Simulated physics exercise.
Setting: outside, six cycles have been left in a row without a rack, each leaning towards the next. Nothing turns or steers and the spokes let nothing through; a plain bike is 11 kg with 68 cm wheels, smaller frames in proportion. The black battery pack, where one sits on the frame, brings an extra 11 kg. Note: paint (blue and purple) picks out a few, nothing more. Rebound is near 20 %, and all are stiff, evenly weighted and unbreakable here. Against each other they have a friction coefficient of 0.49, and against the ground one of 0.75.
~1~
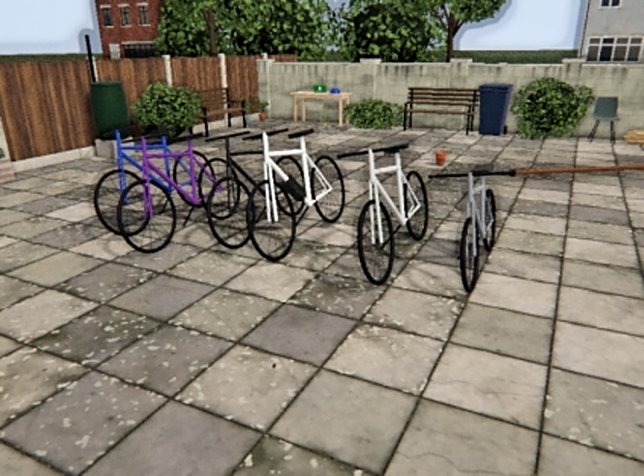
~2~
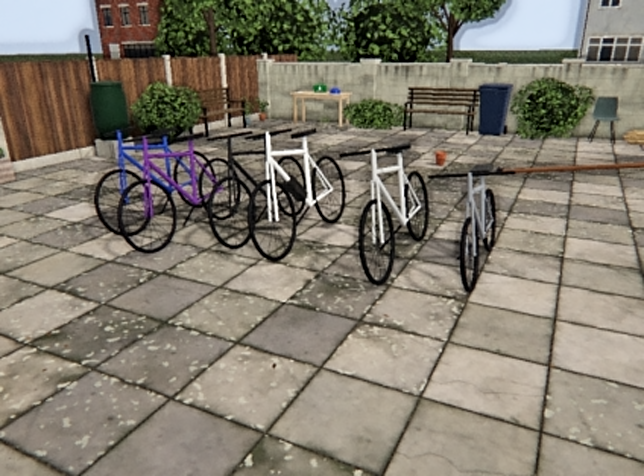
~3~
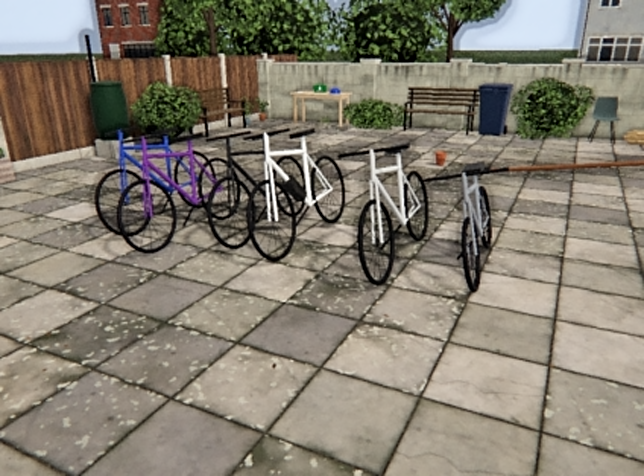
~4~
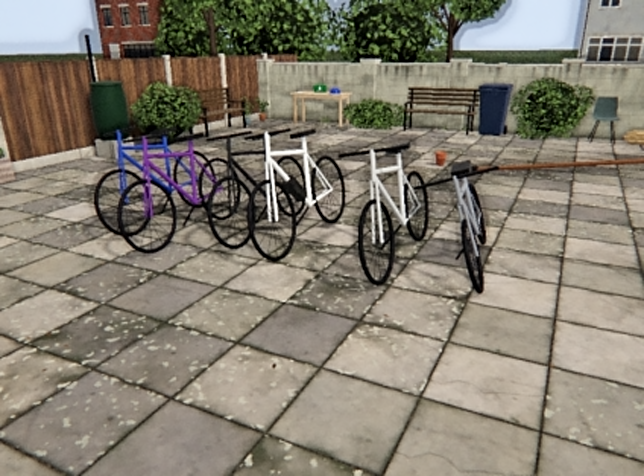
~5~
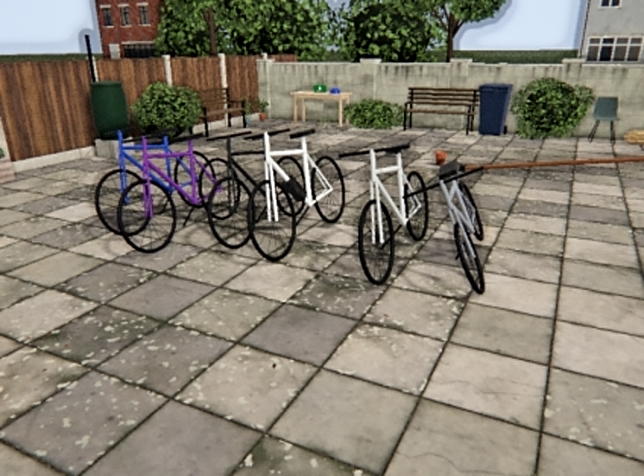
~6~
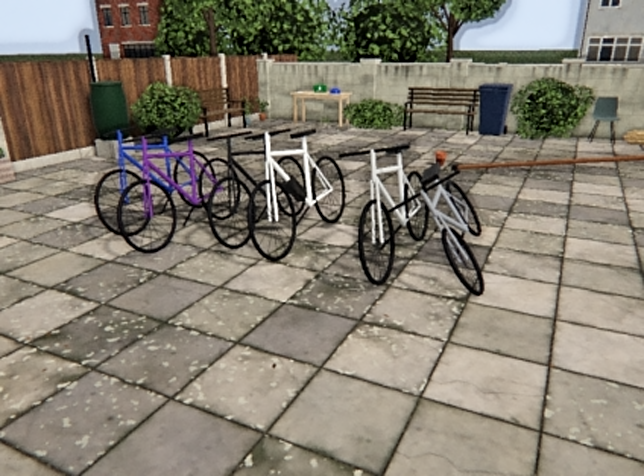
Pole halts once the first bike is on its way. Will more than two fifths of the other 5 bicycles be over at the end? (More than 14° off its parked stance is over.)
Yes.
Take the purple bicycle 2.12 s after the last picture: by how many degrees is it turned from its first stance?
15°.
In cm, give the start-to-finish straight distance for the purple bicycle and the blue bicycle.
Purple shifts close to 20 cm and blue close to 0 cm.
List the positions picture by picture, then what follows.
In the first frame (we follow the side turned to the camera), pole end 13 cm from the first bicycle; blue bicycle (173, 169); purple bicycle (205, 179); no other piece has moved.
Pole end 25 mm from the first bicycle; blue bicycle (174, 169), in the second frame.
Pole end pushing; blue bicycle (175, 170); no other piece has moved, in the third frame.
Pole end (475, 170) pushing; purple bicycle (206, 180); no other piece has moved, in the fourth frame.
Pole end (463, 169) pushing; blue bicycle (174, 170); no other piece has moved, in the fifth frame.
Pole end (455, 168) stopped; blue bicycle (174, 169); purple bicycle (206, 180); no other piece has moved, in the sixth frame.
Then, 0.52 s on from the sixth picture, 1 of the 5 other bicycles over.
Then, 1.44 s on from the sixth picture, 2 of the 5 other bicycles over.
Then, 2.12 s on from the sixth picture, 4 of the 5 other bicycles over; purple bicycle tipped 16°.
Finally, 4 of the 5 other bicycles over; purple bicycle tipped 18°; blue bicycle unmoved. That is 80 per cent. One left standing. Seen by the last camera, middles, purple bicycle near (167, 179), blue bicycle near (157, 173).
